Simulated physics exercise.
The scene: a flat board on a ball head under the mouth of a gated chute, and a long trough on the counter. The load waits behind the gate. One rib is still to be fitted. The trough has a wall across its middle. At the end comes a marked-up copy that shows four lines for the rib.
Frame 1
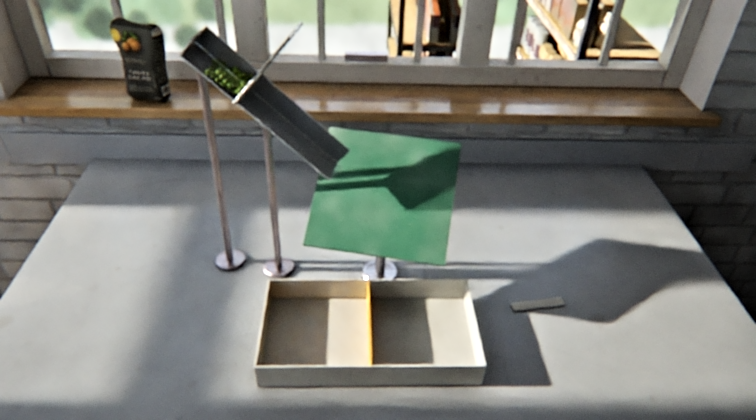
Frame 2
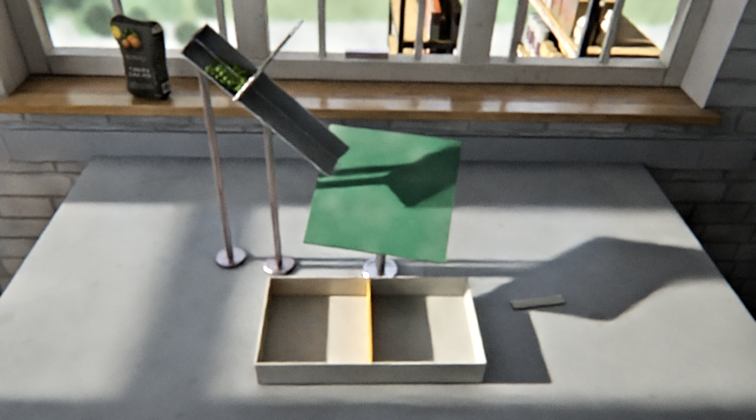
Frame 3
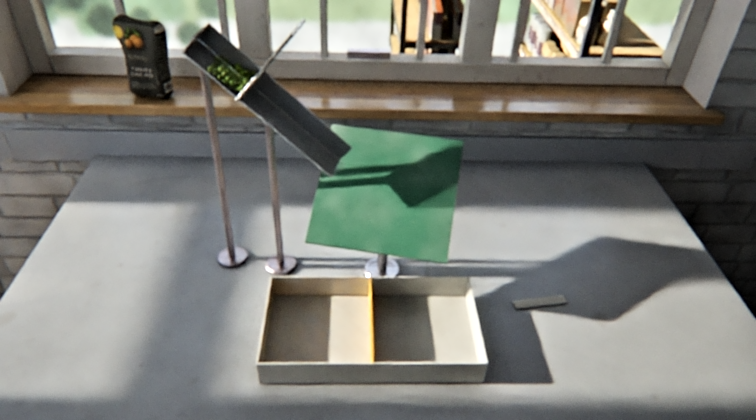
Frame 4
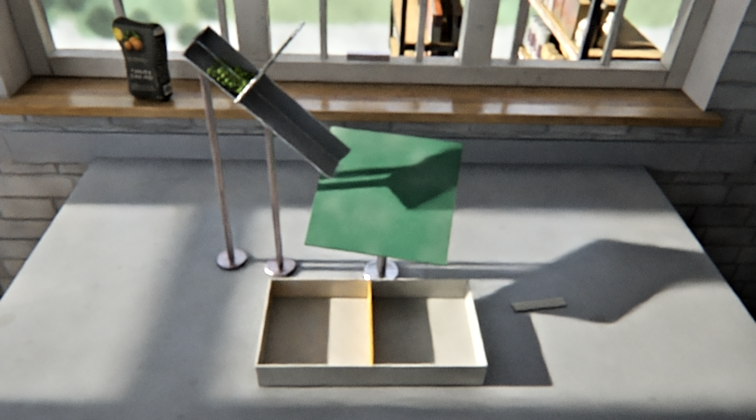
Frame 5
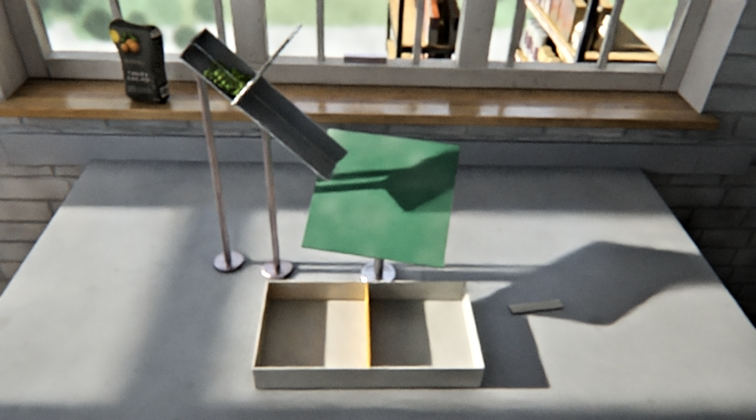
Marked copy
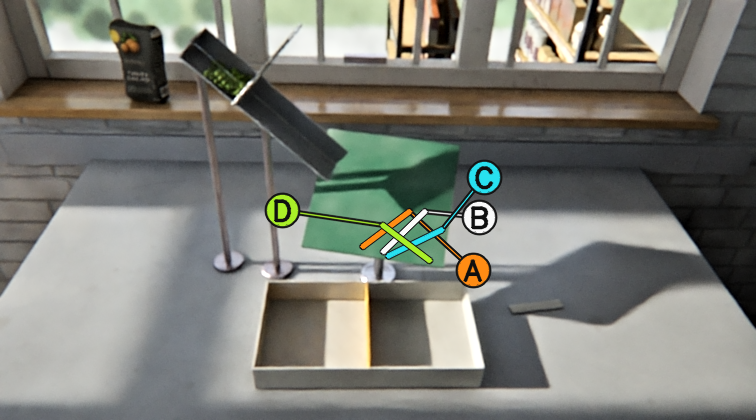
On the grey counter, a chute, green board and divided trough stay practically still.
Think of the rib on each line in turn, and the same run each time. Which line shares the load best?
C beats the others.
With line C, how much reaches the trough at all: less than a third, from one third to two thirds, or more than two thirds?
Line C gives more than two thirds.
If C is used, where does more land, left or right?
Left.
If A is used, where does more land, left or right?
More lands on the left.
On the marked copy, line A from (409, 211) to (362, 246); line B from (424, 211) to (383, 251); line C from (441, 229) to (388, 256); line D from (382, 225) to (429, 260).
Choosing A, of what is caught, nearly all in the left half, a small part in the right.
Choosing B, of what is caught, most in the left half, a small part in the right.
Choosing C, of what is caught, about two thirds in the left half, about a third in the right.
Choosing D, of what is caught, a small part in the left half, most in the right.
